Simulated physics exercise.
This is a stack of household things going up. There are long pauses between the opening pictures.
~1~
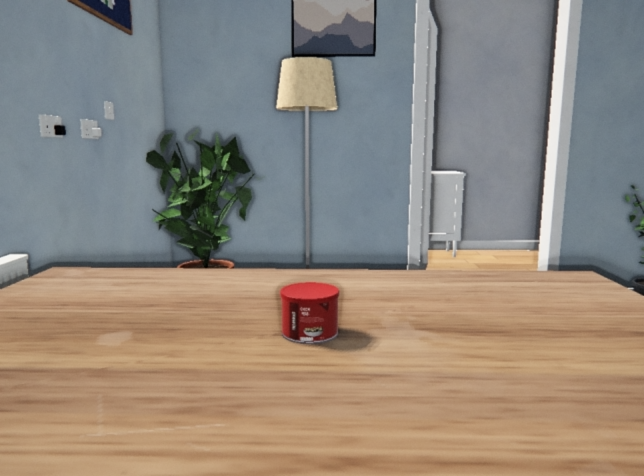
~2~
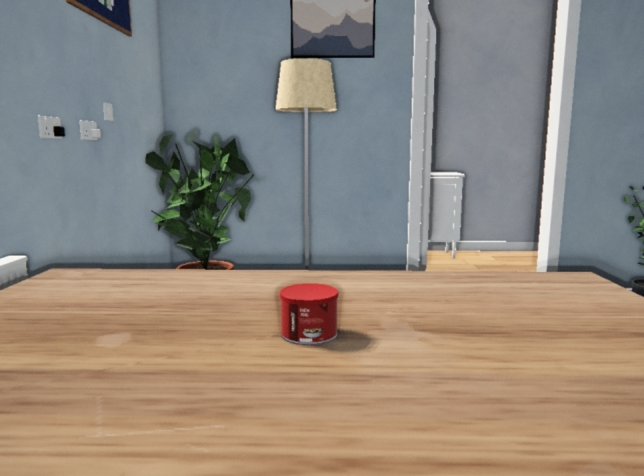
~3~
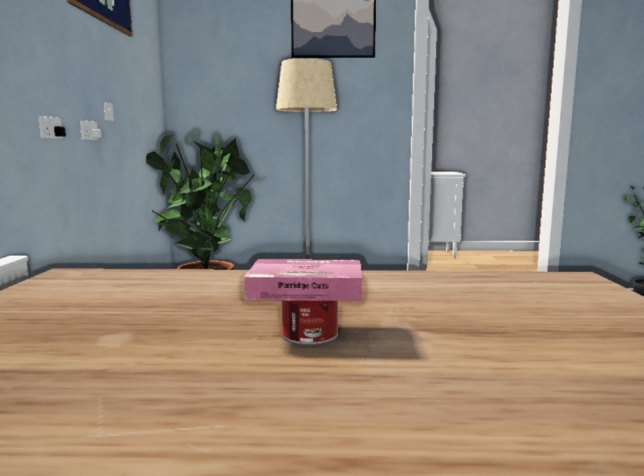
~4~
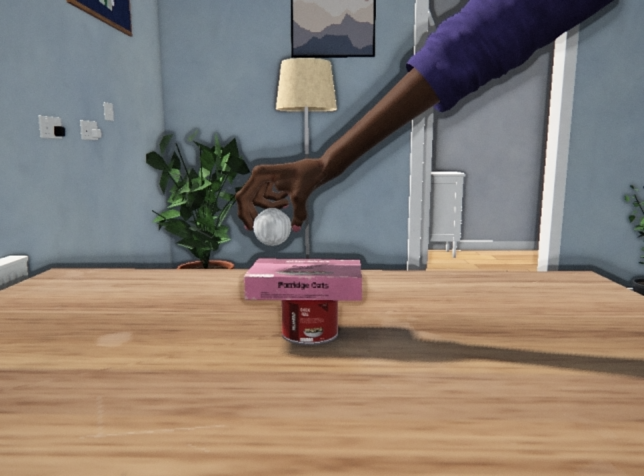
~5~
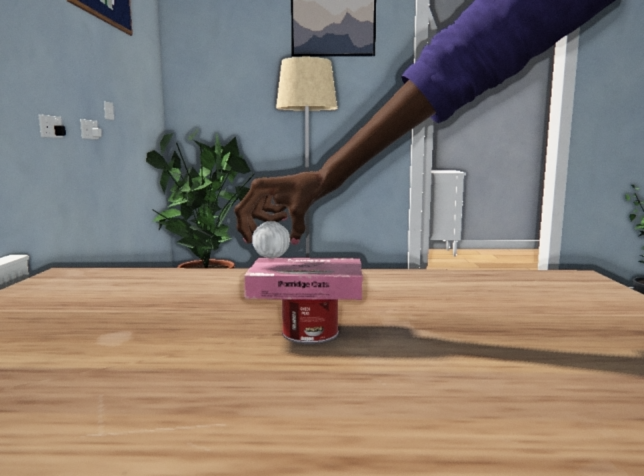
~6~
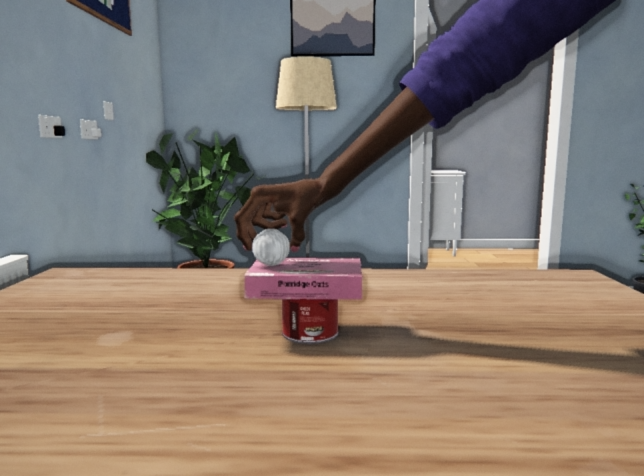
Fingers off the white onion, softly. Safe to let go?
Here the pile holds.
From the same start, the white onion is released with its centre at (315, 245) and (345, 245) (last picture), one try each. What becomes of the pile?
First try: It holds; second try: It holds.
Then, 0.20 s on from there, no change.
Then, 0.50 s on from there, white onion resting near (271, 248).
In the end, all 3 unmoved. At the end, from the last picture's camera, white onion near (271, 248). The pile keeps its balance.
